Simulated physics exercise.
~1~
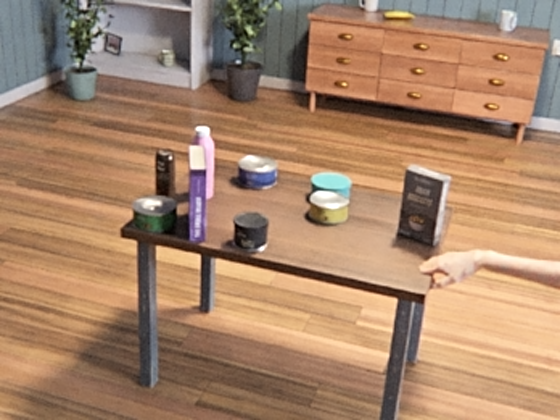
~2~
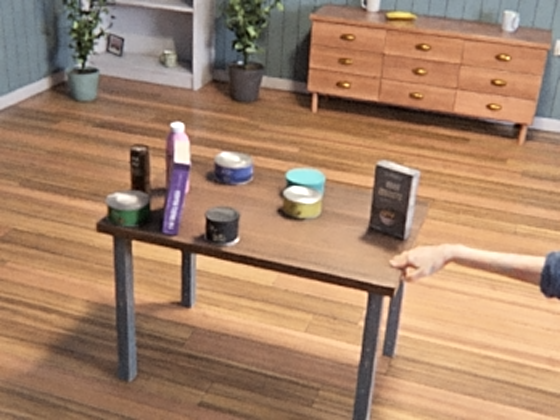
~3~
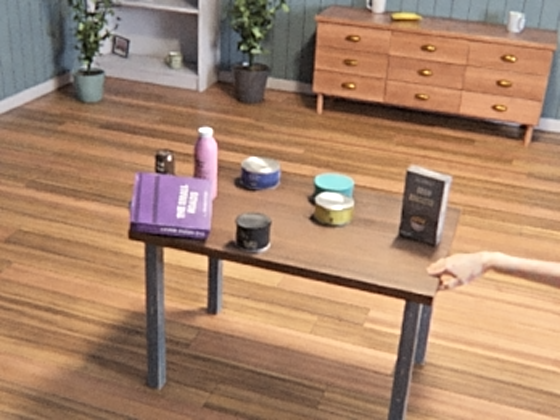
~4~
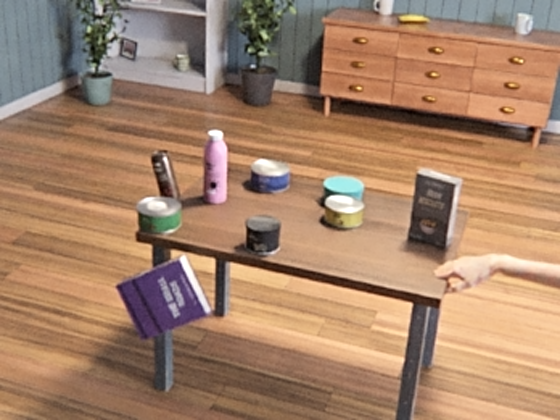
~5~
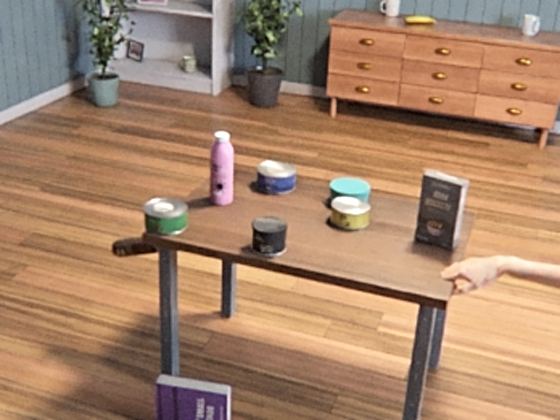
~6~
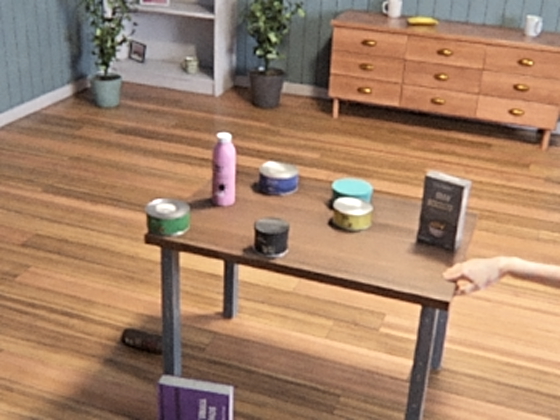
In a room with a wooden floor, a hand gripping a side table's corner jerks it left and then back right, and the purple book tips over and drops off the left end, followed by the brown can, leaving both on the floor while the other items stay standing on top.
